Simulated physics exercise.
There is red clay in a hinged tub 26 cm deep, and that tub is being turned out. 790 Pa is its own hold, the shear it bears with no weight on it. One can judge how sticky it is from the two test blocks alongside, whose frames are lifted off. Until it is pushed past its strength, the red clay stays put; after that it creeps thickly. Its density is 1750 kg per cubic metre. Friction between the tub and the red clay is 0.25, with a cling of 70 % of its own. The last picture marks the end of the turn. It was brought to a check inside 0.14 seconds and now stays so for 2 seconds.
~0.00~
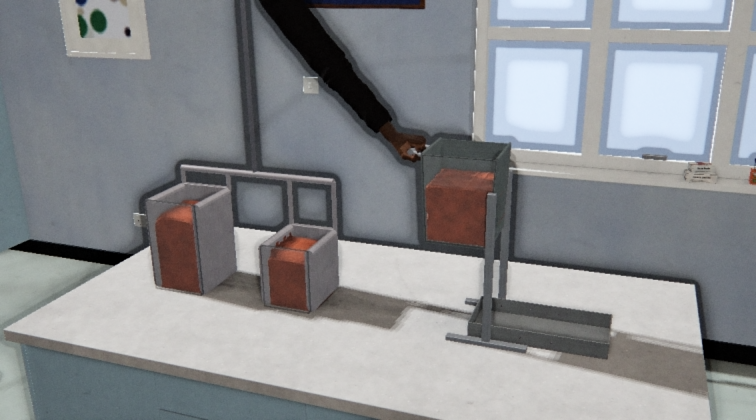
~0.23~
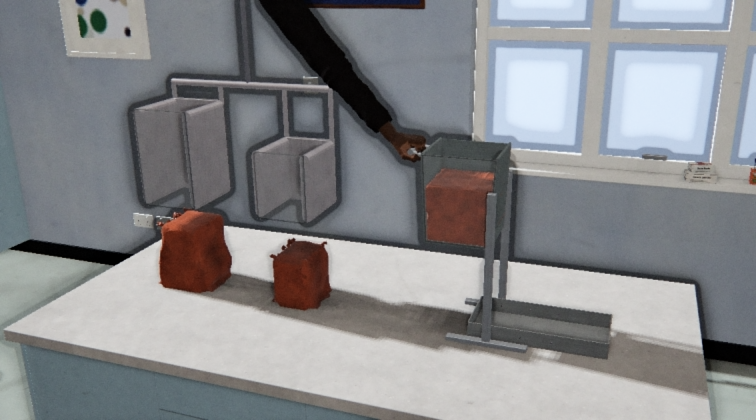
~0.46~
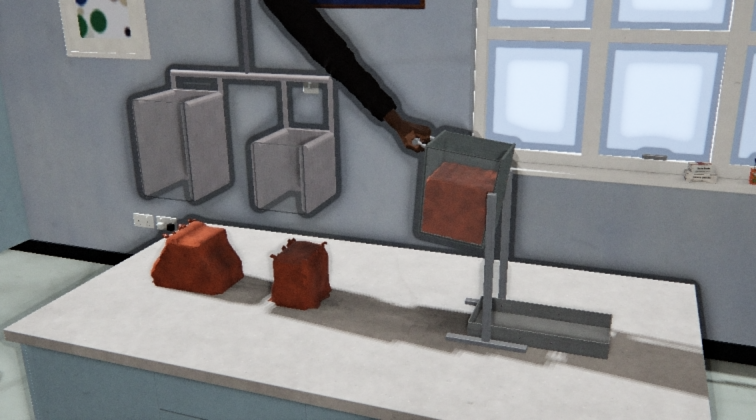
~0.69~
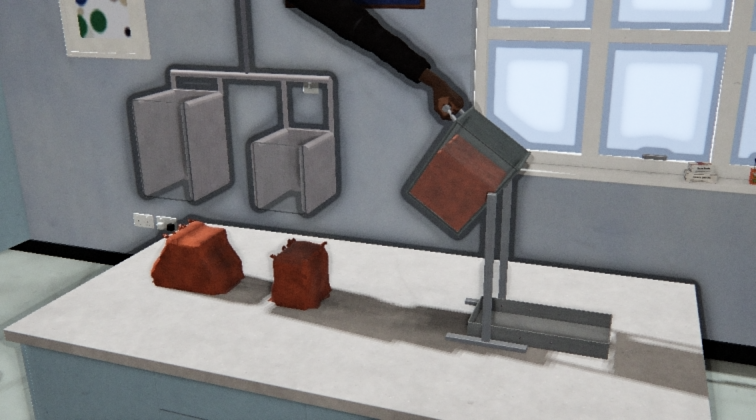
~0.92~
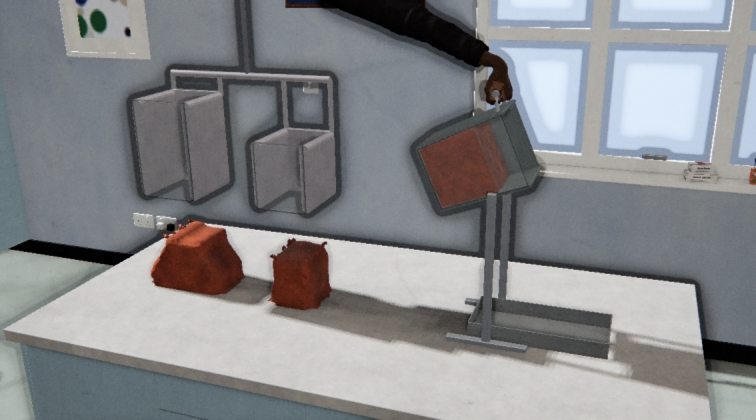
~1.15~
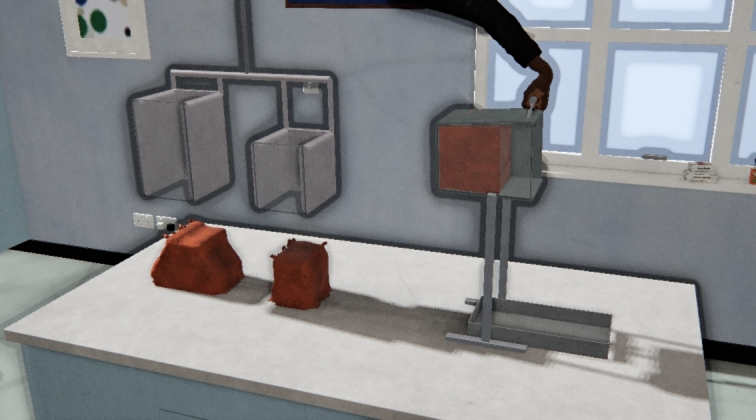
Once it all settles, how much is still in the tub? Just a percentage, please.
I would say about 100 percent.
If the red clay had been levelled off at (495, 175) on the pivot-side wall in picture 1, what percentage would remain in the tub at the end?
100 %.
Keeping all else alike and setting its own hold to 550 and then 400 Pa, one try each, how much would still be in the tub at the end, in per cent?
100 in a hundred, followed by 80 in a hundred.
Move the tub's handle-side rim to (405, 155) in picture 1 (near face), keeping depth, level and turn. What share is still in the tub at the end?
Roughly 100 %.
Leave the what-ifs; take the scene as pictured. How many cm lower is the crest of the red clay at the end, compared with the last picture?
The top ends up some 0 cm below its level in the last picture.
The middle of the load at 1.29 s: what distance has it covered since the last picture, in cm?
It has moved close to 0 cm.
After 1.29 s, the tub is at 88 degrees and holds 100 %.
After 1.46 s, the tub is at 88 degrees and holds 100 %.
After 1.63 s, the tub is at 88 degrees and holds 100 %.
After 1.80 s, the tub is at 88 degrees and holds 100 %.
After 3.15 s, at the end, the tub is at 88 degrees and holds 100 %.
